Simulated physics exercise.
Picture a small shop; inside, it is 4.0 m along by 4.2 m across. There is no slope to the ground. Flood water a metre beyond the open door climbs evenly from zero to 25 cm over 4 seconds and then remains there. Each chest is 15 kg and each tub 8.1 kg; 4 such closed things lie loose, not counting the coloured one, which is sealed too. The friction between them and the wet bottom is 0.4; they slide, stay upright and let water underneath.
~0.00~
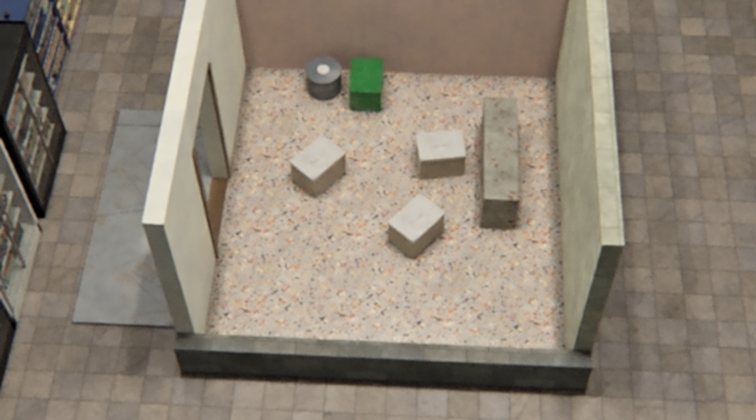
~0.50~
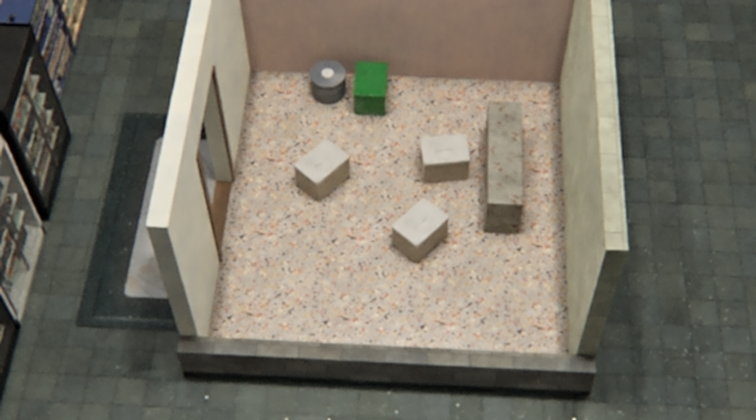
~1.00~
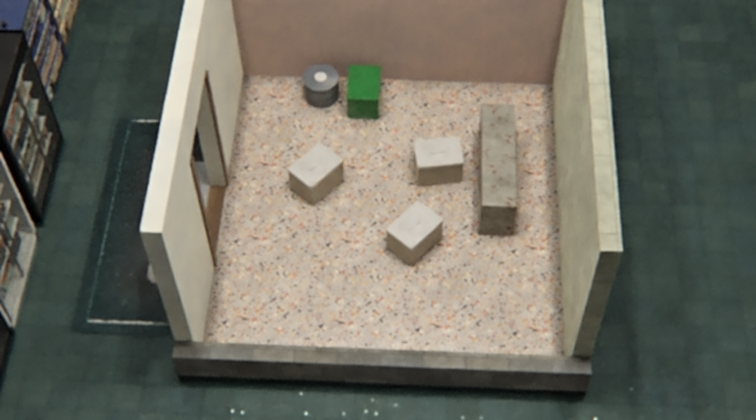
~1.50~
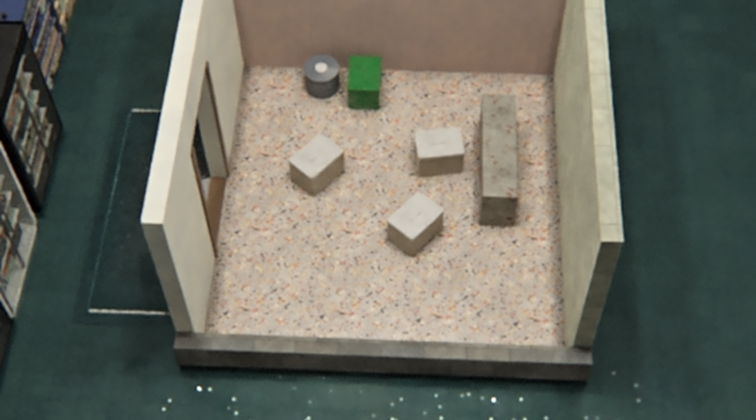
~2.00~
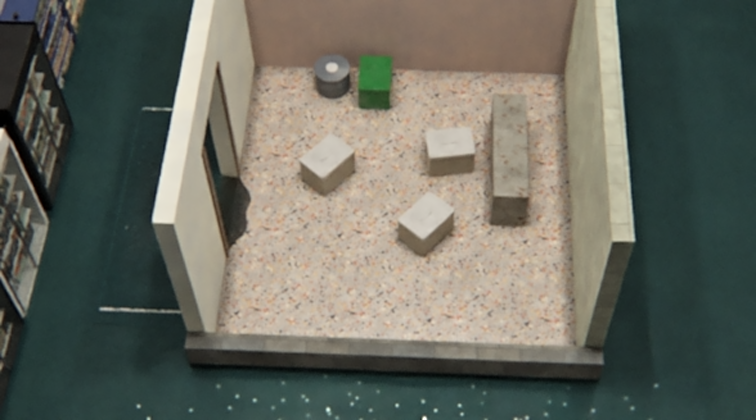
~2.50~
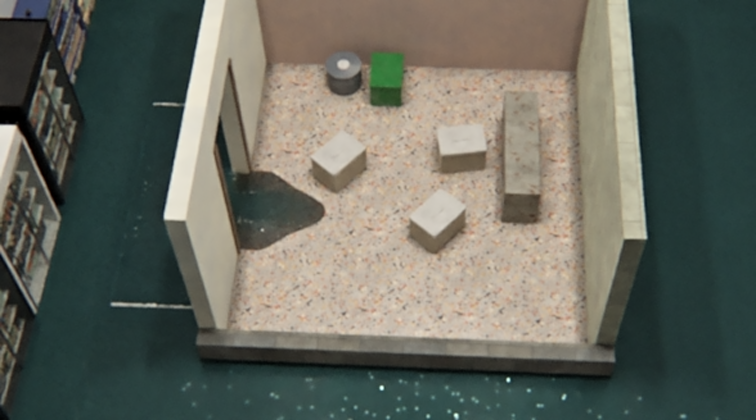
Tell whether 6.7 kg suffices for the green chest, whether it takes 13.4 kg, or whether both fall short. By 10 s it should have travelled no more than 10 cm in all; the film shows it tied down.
I'd say even the double load falls short.
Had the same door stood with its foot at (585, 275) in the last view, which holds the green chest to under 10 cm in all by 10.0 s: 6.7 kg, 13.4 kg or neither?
Moved there, neither choice works.
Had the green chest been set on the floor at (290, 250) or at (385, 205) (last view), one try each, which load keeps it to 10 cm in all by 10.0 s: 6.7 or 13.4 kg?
Well, at the first spot no weight will do, and at the second no weight will do.
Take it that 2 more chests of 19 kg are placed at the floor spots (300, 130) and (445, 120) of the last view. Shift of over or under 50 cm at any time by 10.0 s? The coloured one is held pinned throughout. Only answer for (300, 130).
Well, that one comes out inside the limit.
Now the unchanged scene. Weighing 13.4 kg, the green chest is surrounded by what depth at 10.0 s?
About 6 cm.
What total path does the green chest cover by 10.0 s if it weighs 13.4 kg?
Some 100 cm in all.
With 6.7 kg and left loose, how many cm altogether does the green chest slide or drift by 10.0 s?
Around 140 centimetres in total.
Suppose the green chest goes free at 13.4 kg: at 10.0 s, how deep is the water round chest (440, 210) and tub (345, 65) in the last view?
Roughly 16 and 5 cm.
After 3.5 s the green chest would be 0 cm from its start with 6.7 kg and 0 cm from its start with 13.4 kg; 0 cm of water round it then.
After 4.5 s the green chest would be 0 cm from its start with 6.7 kg and 0 cm from its start with 13.4 kg; 1 cm of water round it then.
After 7.0 s the green chest would be 82 cm from its start with 6.7 kg and 16 cm from its start with 13.4 kg; 4 cm of water round it then.
After 10.0 s the green chest would be 34 cm from its start with 6.7 kg and 62 cm from its start with 13.4 kg; 6 cm of water round it then.
